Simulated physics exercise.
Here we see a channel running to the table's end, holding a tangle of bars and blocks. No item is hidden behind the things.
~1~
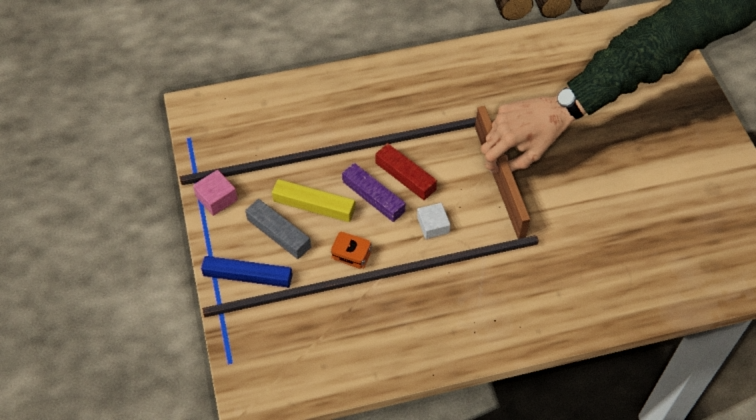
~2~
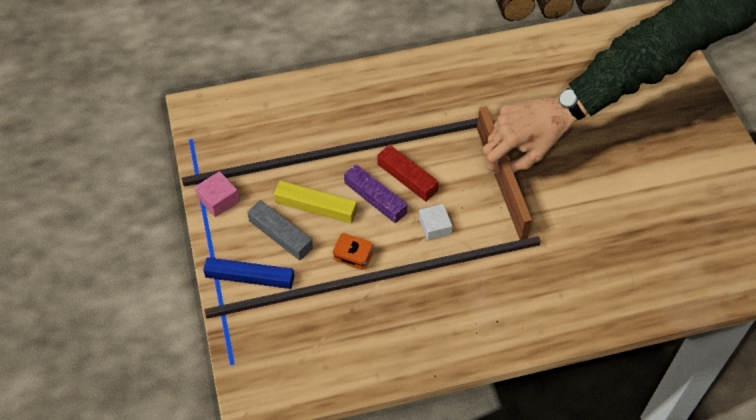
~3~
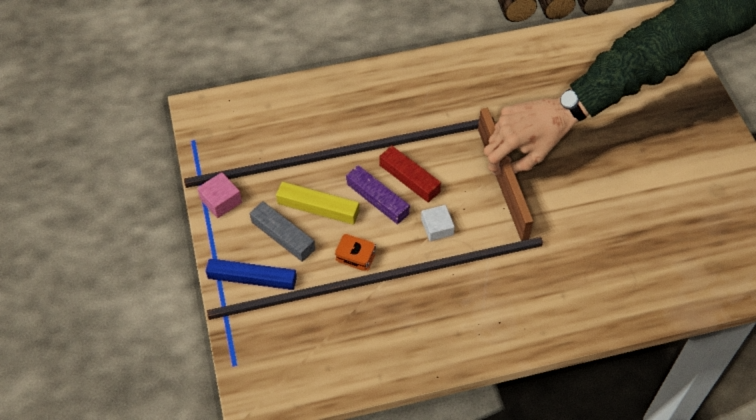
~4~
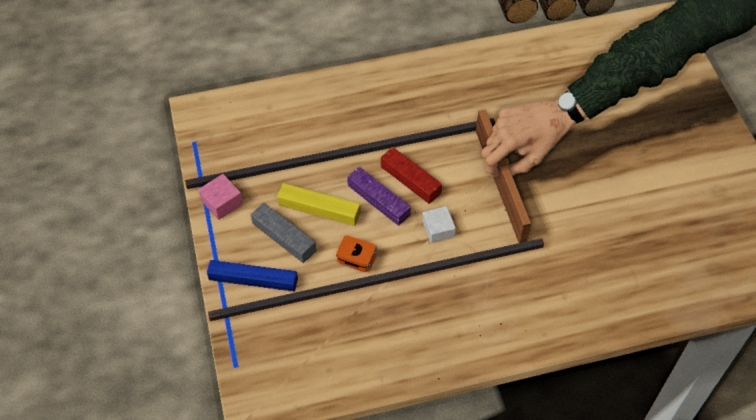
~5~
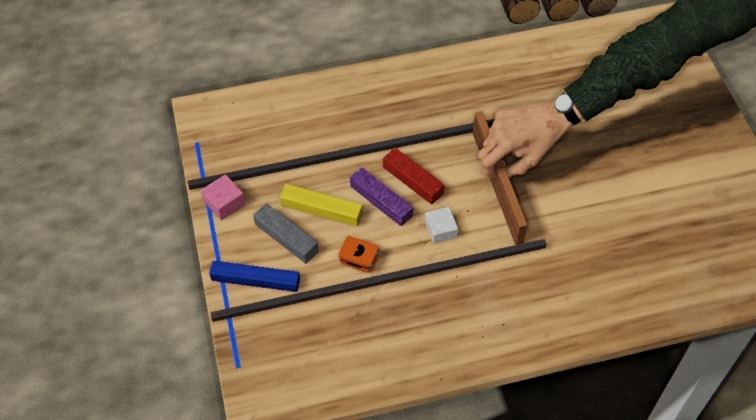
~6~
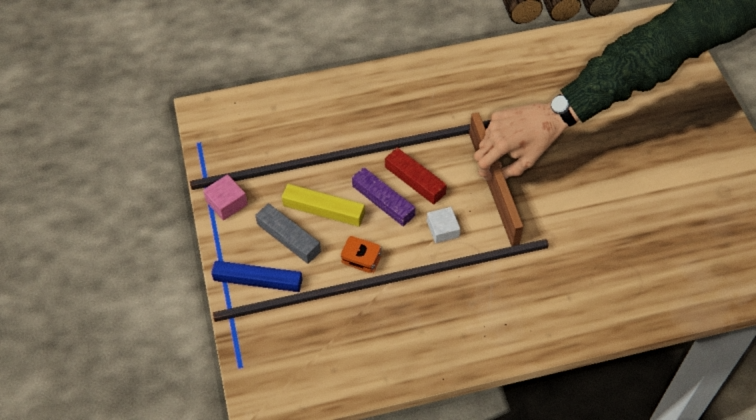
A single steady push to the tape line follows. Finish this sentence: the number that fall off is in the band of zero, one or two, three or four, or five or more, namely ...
Namely five or more.
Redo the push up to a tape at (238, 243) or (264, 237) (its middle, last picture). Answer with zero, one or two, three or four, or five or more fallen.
For each in order, three to four and one or two.
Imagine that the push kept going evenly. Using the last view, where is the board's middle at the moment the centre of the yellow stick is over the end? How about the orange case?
Around (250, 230) first and around (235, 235) second.
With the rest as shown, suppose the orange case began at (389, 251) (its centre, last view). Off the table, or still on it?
From that start it hangs on.
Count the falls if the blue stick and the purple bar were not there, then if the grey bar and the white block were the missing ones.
That gives 3 for the first pair taken away and 4 for the second.
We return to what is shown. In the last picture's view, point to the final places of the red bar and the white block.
Red bar at about (203, 217), white block at about (209, 276).
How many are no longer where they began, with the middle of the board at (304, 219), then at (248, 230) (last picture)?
The counts are 8 and 8.
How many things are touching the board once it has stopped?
It's 2 of them.
Early on, none off yet; pink block at rest near (225, 197); blue stick at rest near (257, 276); grey bar at rest near (288, 233).
A while later, none off yet; pink block moving near (218, 198); blue stick travelled a little near (227, 280); grey bar travelled about its own width near (240, 246).
Finally, the number that fall off is five or more; lost, purple bar, orange case, yellow stick, grey bar, blue stick and pink block.
